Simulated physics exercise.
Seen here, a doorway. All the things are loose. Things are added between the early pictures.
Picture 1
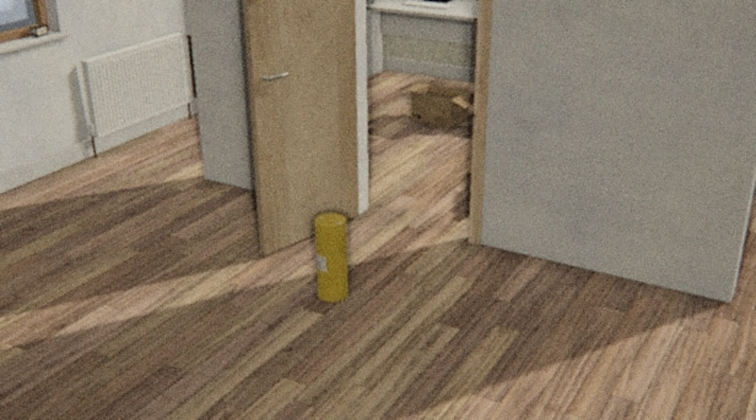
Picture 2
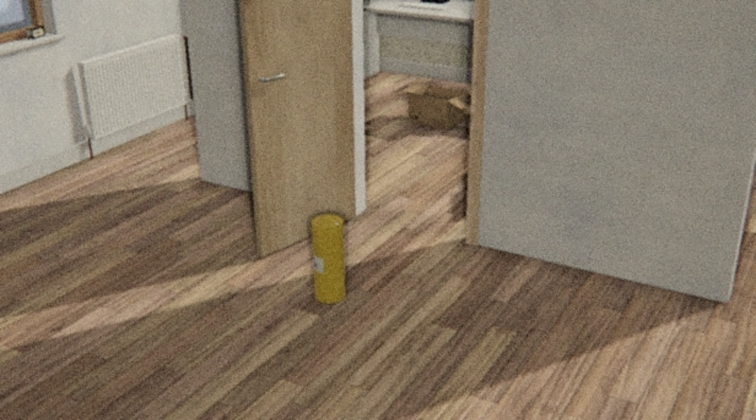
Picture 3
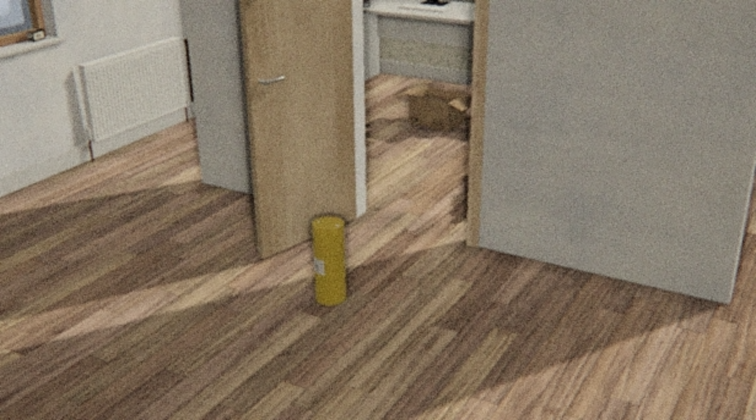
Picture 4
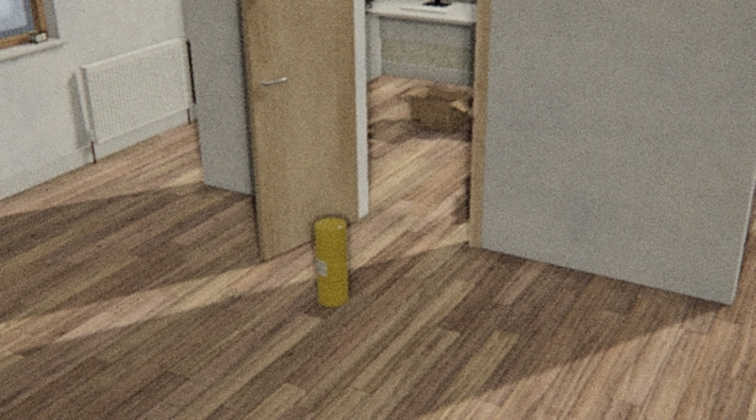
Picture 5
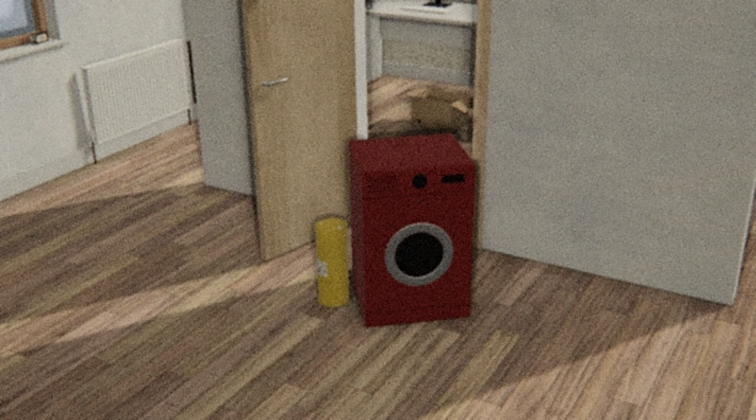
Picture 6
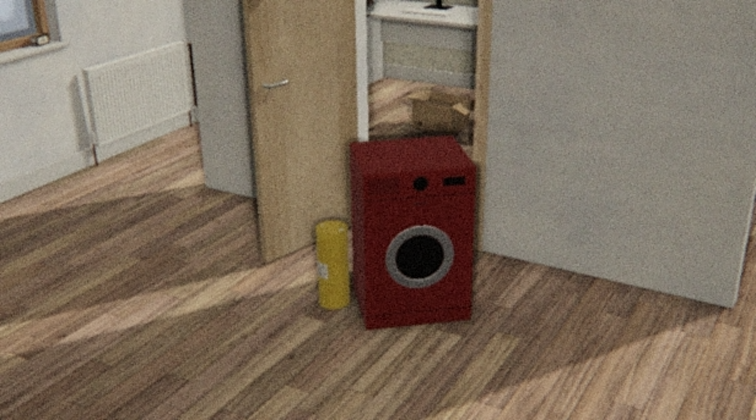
Wood-floored room with an open door and a yellow canister standing still, a red front-loading washing machine suddenly appearing beside it.
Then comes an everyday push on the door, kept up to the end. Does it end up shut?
In the end the door shuts.
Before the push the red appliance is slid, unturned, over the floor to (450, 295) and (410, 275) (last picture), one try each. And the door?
First try: It shuts; second try: It is blocked.
Then, 0.90 s on from there, door 87° open.
Then, 1.60 s on from there, door 61° open.
Then, 2.20 s on from there, door 38° open.
Then, 2.80 s on from there, door 14° open.
In the end, door 0° open; both unmoved. At the end, from the last picture's camera, red appliance near (410, 231).
